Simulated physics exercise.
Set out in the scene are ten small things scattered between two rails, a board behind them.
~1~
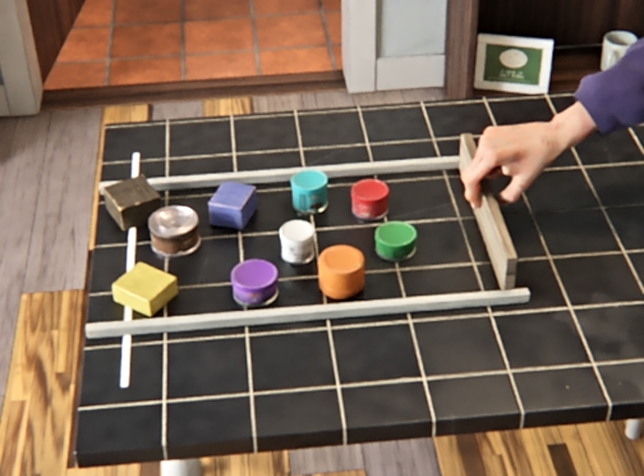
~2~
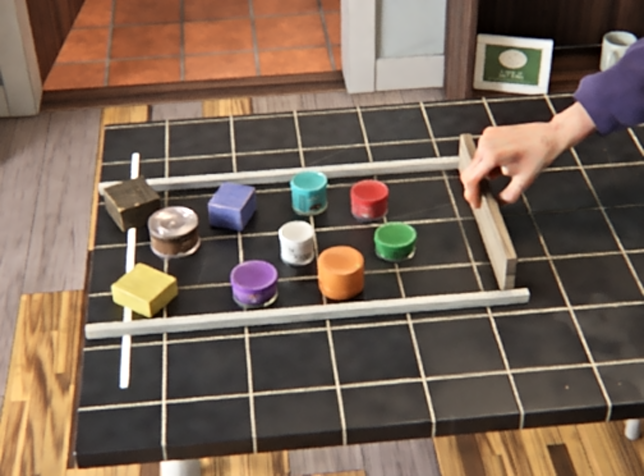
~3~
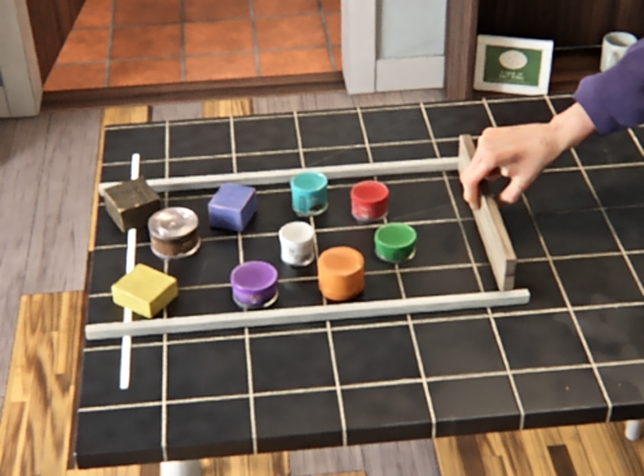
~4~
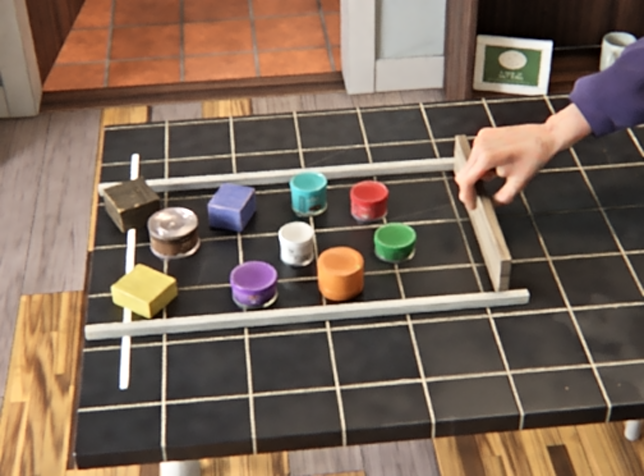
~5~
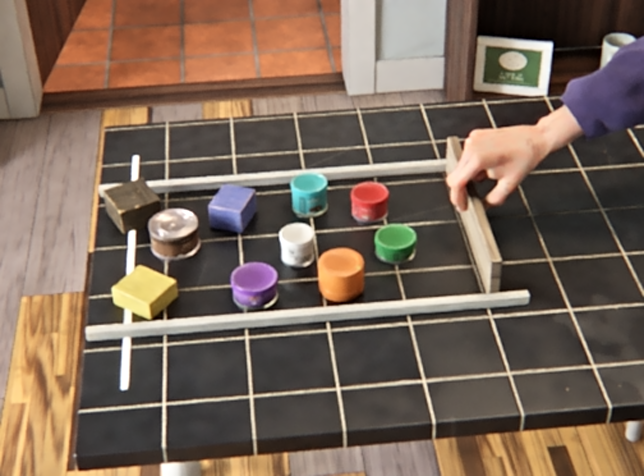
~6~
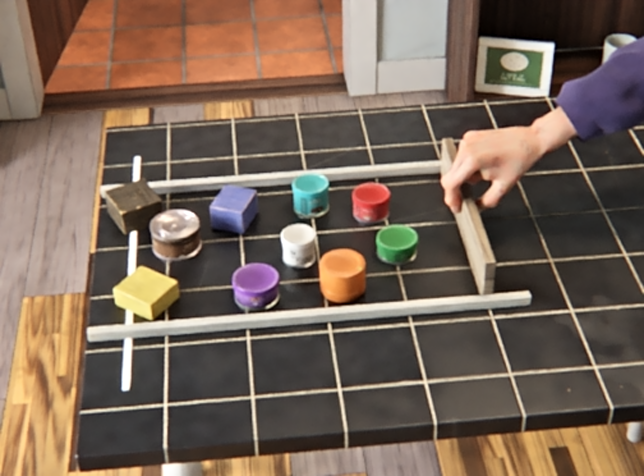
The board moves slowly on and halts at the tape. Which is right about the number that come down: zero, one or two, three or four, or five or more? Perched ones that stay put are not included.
The number of pieces cleared off the edge is going to be five or above.
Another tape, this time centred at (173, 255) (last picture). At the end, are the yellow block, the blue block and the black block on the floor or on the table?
The yellow block? It does not stay. The blue block? It is safe. The black block? It does not stay.
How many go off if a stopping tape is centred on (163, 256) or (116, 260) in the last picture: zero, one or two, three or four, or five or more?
First either one or two, second 5 or more.
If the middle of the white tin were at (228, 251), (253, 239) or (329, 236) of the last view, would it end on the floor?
In turn it tumbles off; is kept; holds on.
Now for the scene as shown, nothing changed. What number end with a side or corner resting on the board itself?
Tally at the end: 4.
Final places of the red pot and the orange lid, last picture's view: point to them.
In order, first (114, 226), then (106, 302).
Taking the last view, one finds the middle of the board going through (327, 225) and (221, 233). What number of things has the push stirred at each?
First 5, then 10.
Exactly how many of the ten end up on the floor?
The count is 6.
Soon after, none off yet; black block at rest near (134, 206); yellow block at rest near (147, 293); brown pot at rest near (176, 235).
Then, none off yet; black block moved about its own width near (98, 201); yellow block moved about its own width near (90, 289); brown pot moved about its own width near (134, 242).
At rest, the number that fall off is five or more; fallen, white tin, purple pot, blue block, brown pot, yellow block and black block.
